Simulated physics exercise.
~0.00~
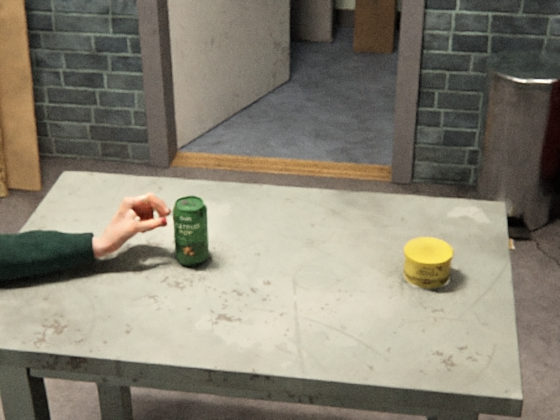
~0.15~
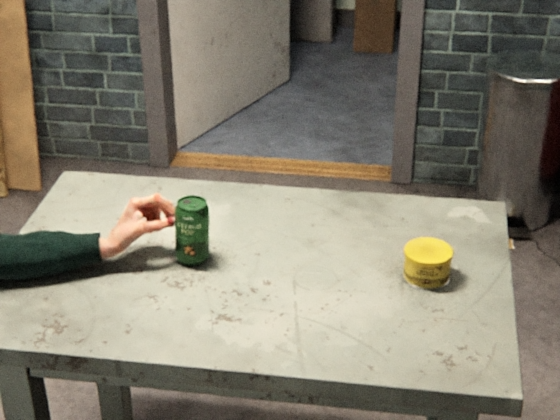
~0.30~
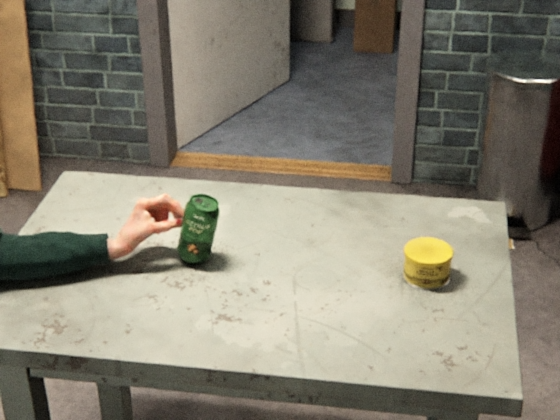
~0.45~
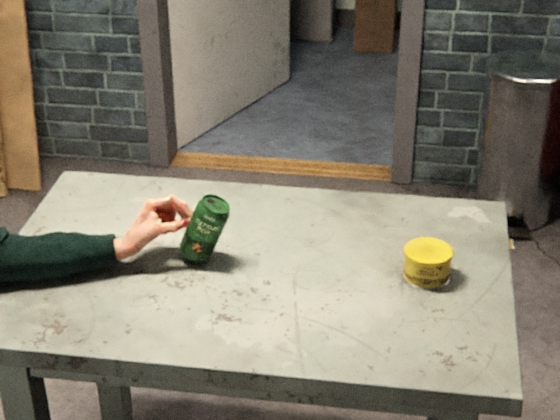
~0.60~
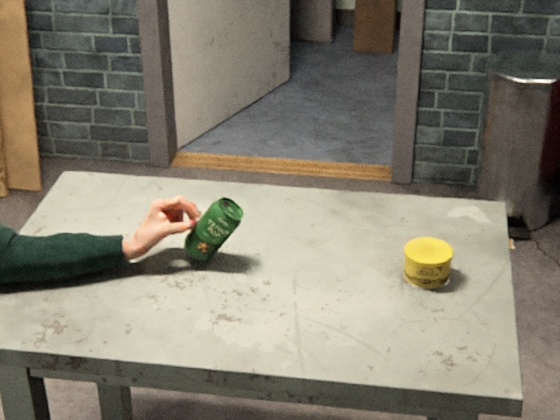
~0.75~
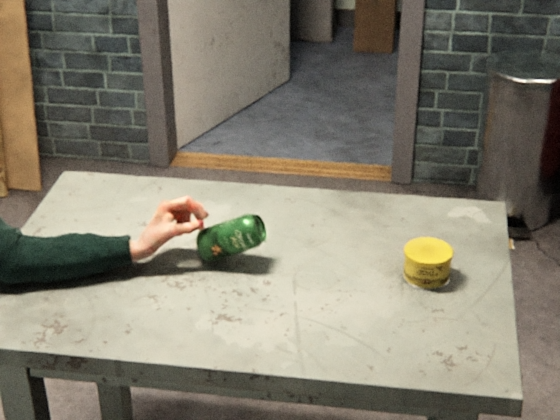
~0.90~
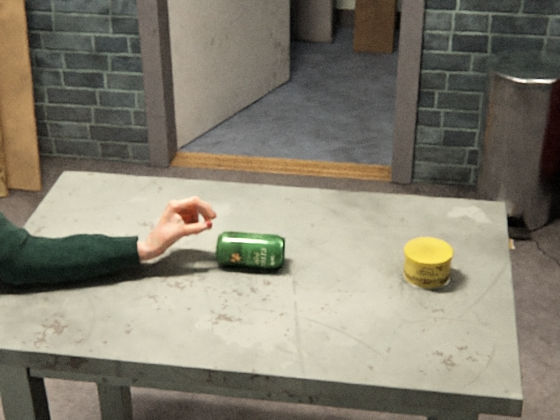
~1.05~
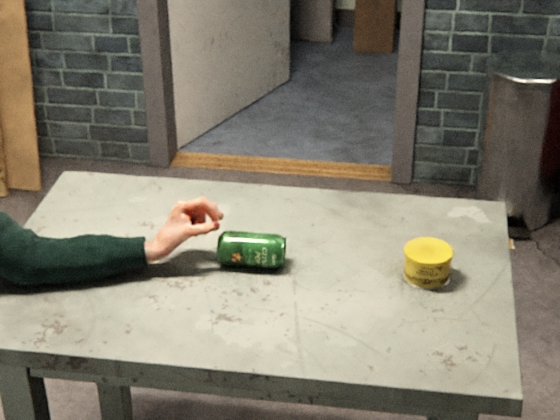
At the start, a green can stands upright on a worn grey table with a yellow tub to its right, while a hand in a dark green sleeve reaches in from the left with a fingertip near the can's upper side. The finger pushes slowly to the right, and the can begins to lean away from it. The lean steepens as the hand keeps advancing, until the can tips past its balance and topples over. It ends lying on its side, with the hand just behind it and the yellow tub still standing where it was.
